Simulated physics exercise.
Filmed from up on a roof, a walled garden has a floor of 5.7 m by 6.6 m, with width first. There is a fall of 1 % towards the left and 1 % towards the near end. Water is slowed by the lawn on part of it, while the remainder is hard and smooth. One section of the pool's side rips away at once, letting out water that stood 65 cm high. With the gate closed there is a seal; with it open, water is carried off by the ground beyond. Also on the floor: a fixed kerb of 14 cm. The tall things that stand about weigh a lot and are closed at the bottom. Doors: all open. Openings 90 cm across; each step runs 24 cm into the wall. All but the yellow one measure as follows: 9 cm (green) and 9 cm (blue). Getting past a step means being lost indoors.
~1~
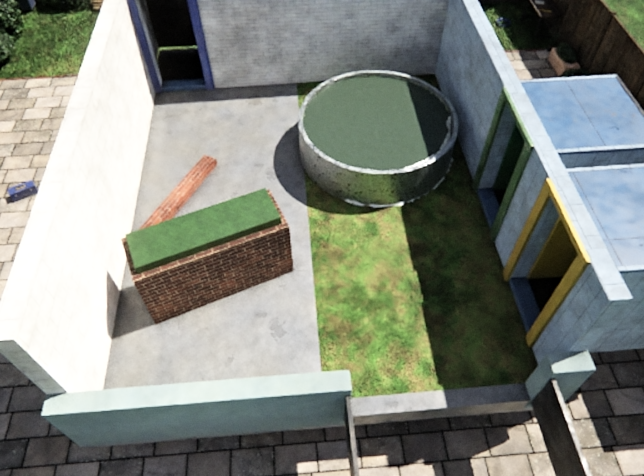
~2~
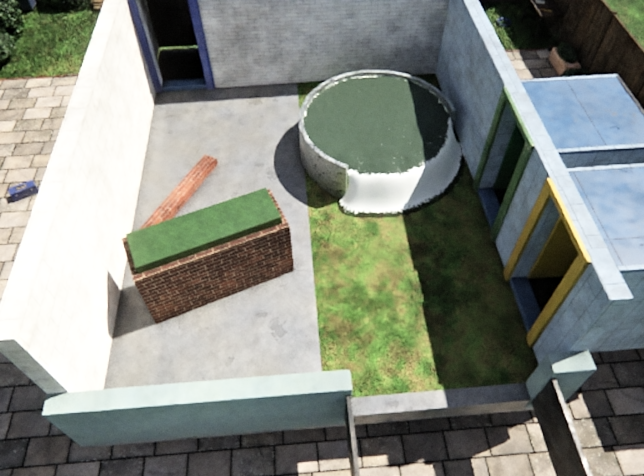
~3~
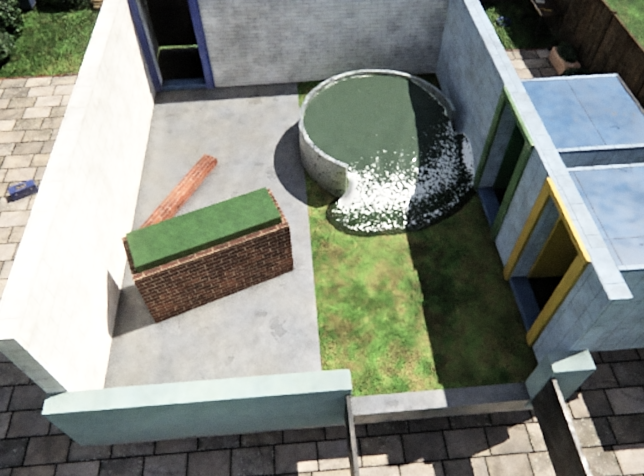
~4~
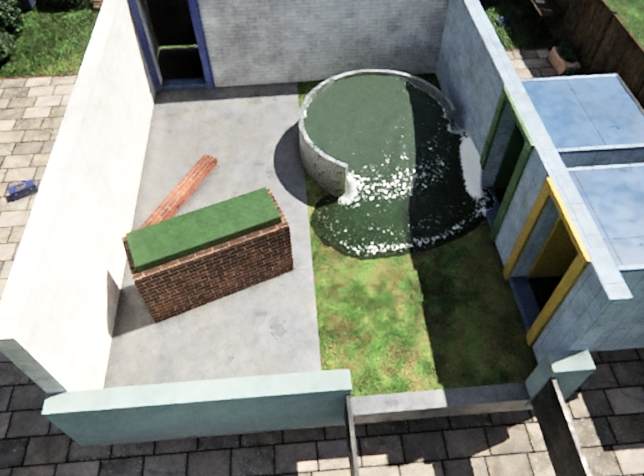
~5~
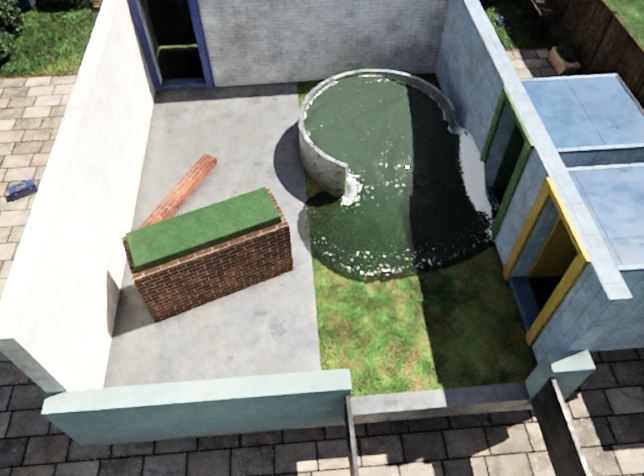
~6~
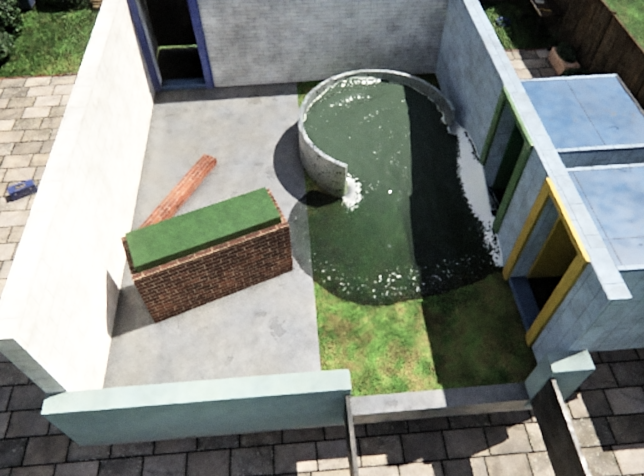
In the video, a round pool in a walled garden breaks open on its near side, and dark water with white foam pours through the gap, spreading across the grass towards the near end and the doorways on the right.
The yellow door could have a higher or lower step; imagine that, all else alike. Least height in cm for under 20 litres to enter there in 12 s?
Roughly 12 cm.
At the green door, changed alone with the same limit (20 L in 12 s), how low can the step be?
Roughly 24 cm at the green door.
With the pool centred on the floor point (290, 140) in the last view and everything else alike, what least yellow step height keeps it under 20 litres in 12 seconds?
A minimum of about 12.0 cm.
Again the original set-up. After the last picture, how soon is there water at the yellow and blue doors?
Yellow: 0.2 s; blue: 9.5 s.
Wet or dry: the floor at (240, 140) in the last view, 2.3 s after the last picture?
Looks like it's not wet.
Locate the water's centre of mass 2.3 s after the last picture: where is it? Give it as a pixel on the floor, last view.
Centre of mass: About (396, 221) px.
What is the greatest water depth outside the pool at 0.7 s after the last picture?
About 37 cm at most.
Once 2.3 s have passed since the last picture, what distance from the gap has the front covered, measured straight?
Roughly 5.6 m from the gap.
Then, 0.7 s after the last picture water covers 35 % of the floor, deepest (37 cm) near (461, 164); 16 cm at the yellow door, 0 litres in over its 11 cm step.
Then, 2.3 s after the last picture water covers 50 % of the floor, deepest (27 cm) near (530, 367); 14 cm at the yellow door, 22 litres in over its 11 cm step.
Then, 11.3 s after the last picture water covers 95 % of the floor, deepest (10 cm) near (98, 418); 3 cm at the yellow door, 27 litres in over its 11 cm step.
At the yellow door as built, the water peaked near 19 cm, 1.1 s after the last picture.
With a step of 11 cm, 27 litres would have come in within the 12 s; with 15 cm, 8 litres. So under 20 litres takes about 12 cm.
